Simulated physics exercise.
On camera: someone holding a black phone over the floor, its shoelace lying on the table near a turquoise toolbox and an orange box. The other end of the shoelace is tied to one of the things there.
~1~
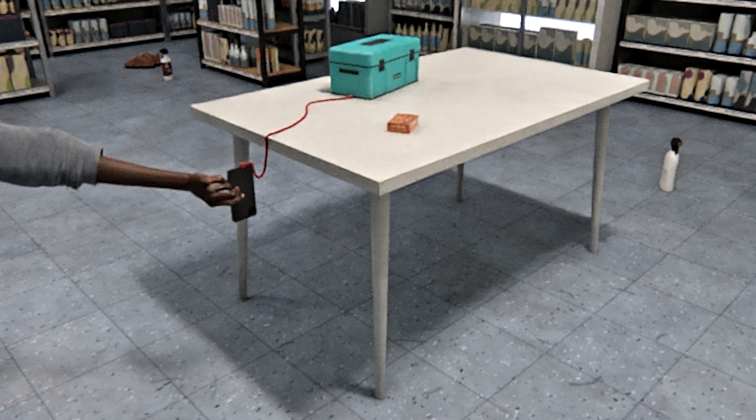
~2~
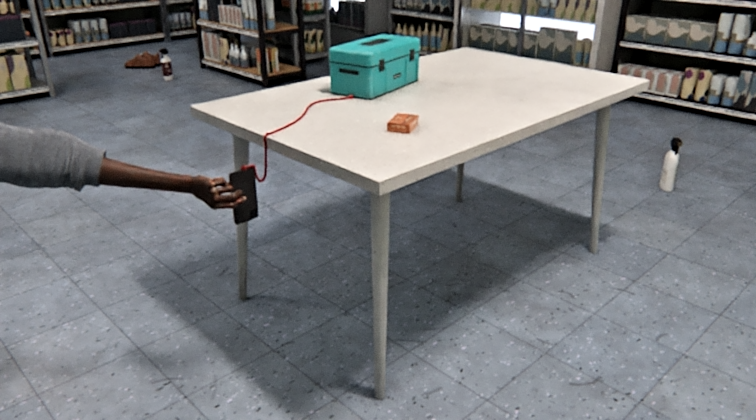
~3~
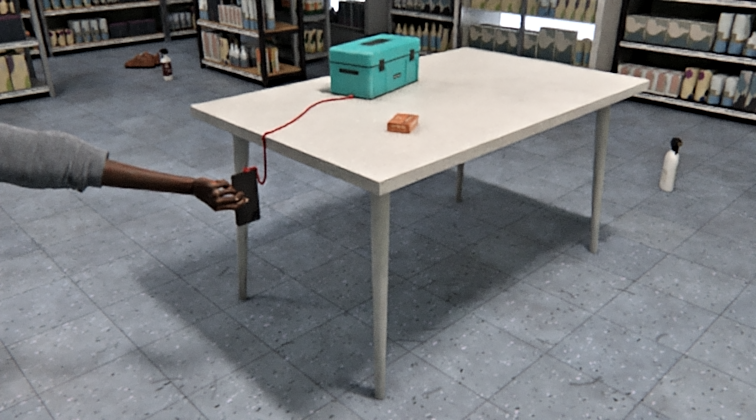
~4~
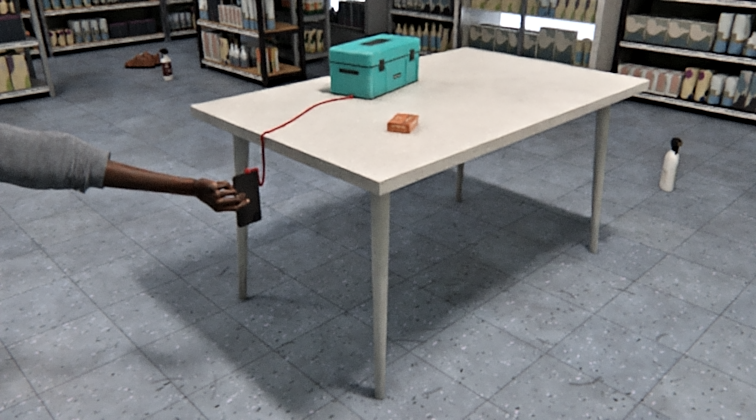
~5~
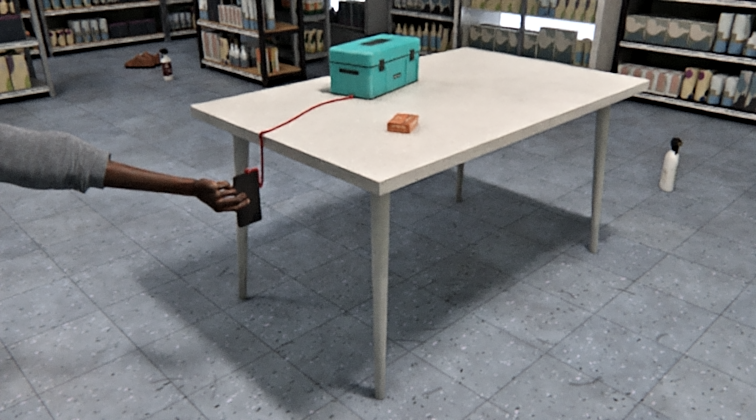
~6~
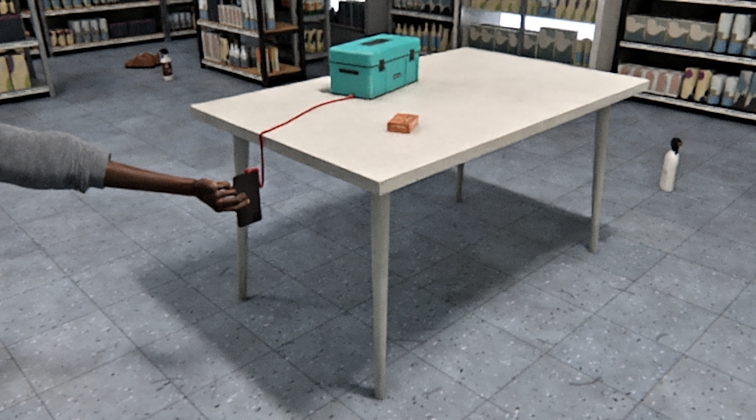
An arm in a grey sleeve reaches in from the left, holding a black phone beside a pale table in a shop-like room with stocked shelves, seen from slightly above. A red cord runs from the phone over the table's edge to a turquoise toolbox, with a small orange box nearby and a white bottle on the grey floor at right. The hand and phone shift very slightly right and down, the cord straightens a little, and the camera stays still.
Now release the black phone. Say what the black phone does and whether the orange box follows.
By the end the black phone has stayed suspended, and the orange box has held its position.
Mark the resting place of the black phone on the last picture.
That one winds up at (270, 233) in the last picture.
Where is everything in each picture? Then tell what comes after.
Black phone (242, 194); turquoise toolbox (376, 42); orange box (403, 118), in the first frame.
Black phone (244, 196), in the second frame.
Black phone (246, 198), in the third frame.
Black phone (247, 199); shoelace through (311, 108) (285, 125), in the fourth frame.
Black phone (248, 199); shoelace through (312, 109) (283, 125), in the fifth frame.
Black phone (248, 199); turquoise toolbox (376, 42); orange box (403, 118); shoelace tied to the toolbox, with little slack, in the sixth frame.
Then, 0.76 s later than the last view, phone above the floor near (265, 214); toolbox as before; box as before.
Then, 1.70 s later than the last view, phone above the floor near (282, 223); toolbox as before; box as before.
Finally, phone above the floor near (270, 233); toolbox as before; box as before. The black phone ends up dangling and the orange box keeps its place.
